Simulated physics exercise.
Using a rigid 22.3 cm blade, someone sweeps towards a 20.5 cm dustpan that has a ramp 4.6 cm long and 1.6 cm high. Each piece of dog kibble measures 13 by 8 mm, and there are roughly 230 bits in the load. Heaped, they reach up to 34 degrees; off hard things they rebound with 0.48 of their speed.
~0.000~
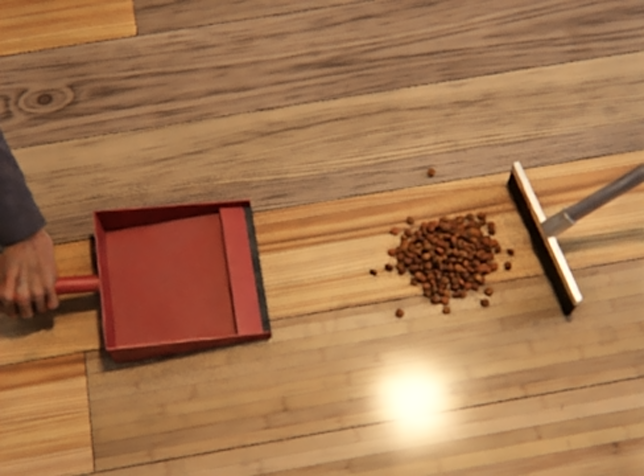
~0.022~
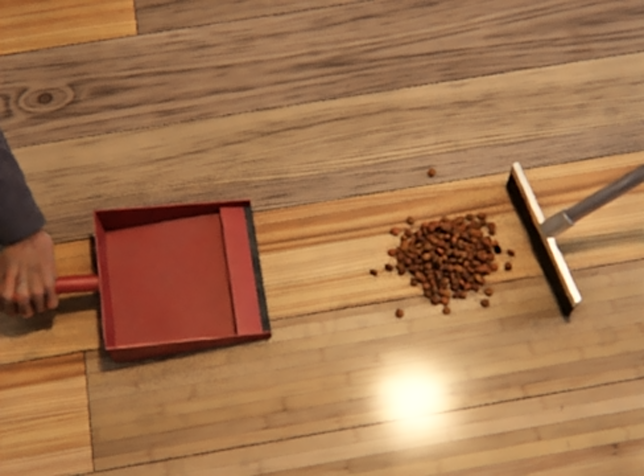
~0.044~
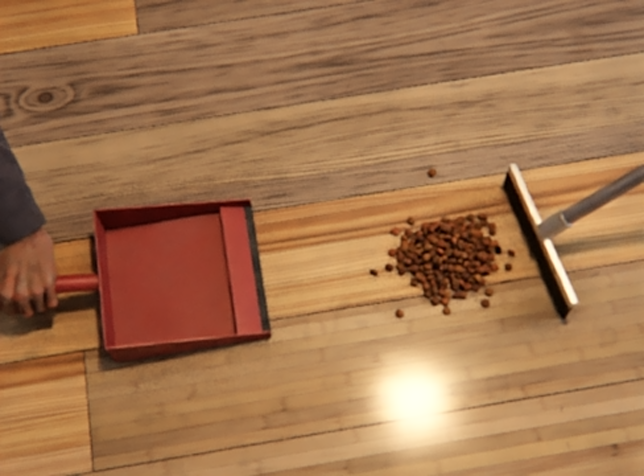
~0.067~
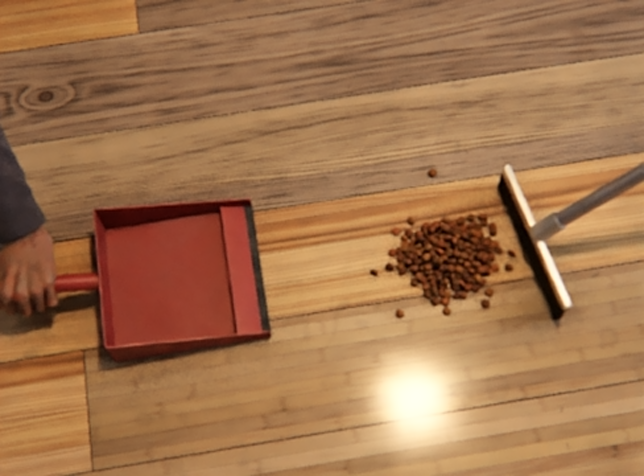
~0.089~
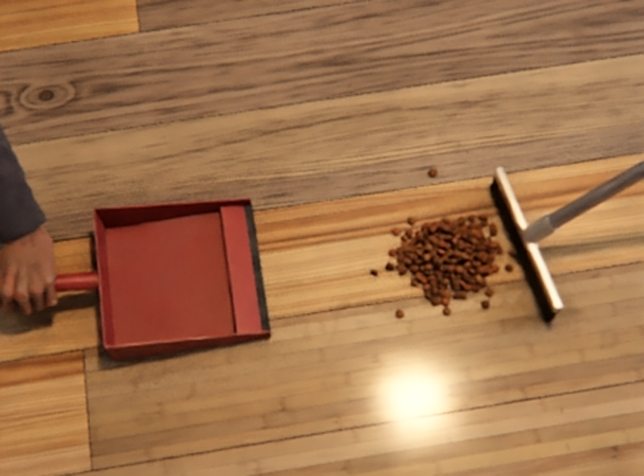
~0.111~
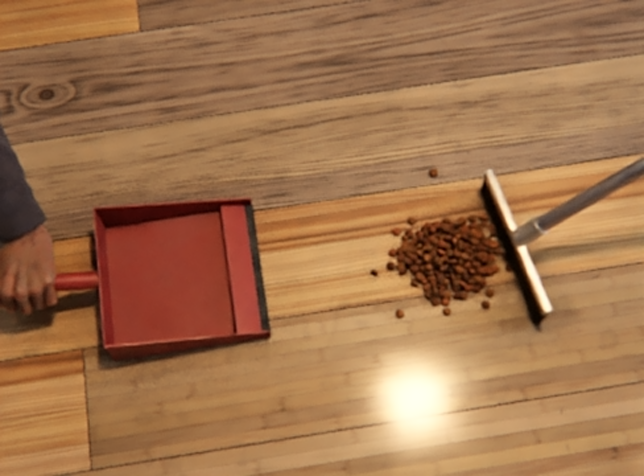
A floor of wooden planks in mixed pale and greyish-brown tones is seen from above at a slight angle, with a bright patch of reflected light near the bottom. A hand in a dark sleeve holds a red dustpan at the left, a heap of brown kibble lies right of centre, and a long-handled blade stands beyond it. The blade slides a short way left to the heap's edge, barely disturbing it, while the pan, hand and camera stay still.
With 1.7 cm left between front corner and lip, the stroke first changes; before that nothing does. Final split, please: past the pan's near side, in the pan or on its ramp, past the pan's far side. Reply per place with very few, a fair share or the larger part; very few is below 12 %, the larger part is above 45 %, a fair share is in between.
Near side: A fair share; pan: A fair share; far side: Very few.
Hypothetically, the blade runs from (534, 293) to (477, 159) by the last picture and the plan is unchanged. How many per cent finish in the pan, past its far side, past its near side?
Pan: 10, far side: 15, near side: 10.
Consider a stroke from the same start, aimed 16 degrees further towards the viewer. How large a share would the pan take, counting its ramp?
Then about 15 per cent.
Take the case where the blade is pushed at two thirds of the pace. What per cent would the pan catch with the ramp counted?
It would be around 30 per cent.
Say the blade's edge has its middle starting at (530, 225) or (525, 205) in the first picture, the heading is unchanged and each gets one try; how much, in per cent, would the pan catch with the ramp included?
Around 30 percent, then around 25 percent.
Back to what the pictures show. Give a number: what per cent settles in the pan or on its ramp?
Estimate: Near 35 %.
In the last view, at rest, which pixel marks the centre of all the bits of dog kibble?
Look around (267, 297) in the last picture.
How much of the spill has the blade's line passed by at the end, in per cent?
About 5 per cent.
After 0.33 s, middle of the blade 20 cm from the lip; 0 % over the lip, far side 0 %, near side 10 %.
After 0.48 s, middle of the blade 9 cm from the lip; 0 % over the lip, far side 0 %, near side 15 %.
After 0.75 s, middle of the blade 3 cm from the lip; 35 % over the lip, far side 0 %, near side 20 %.
At rest (1.3 s), near side 20 %, pan 35 %, far side 0 %, in front of the lip or behind the blade 40 %.
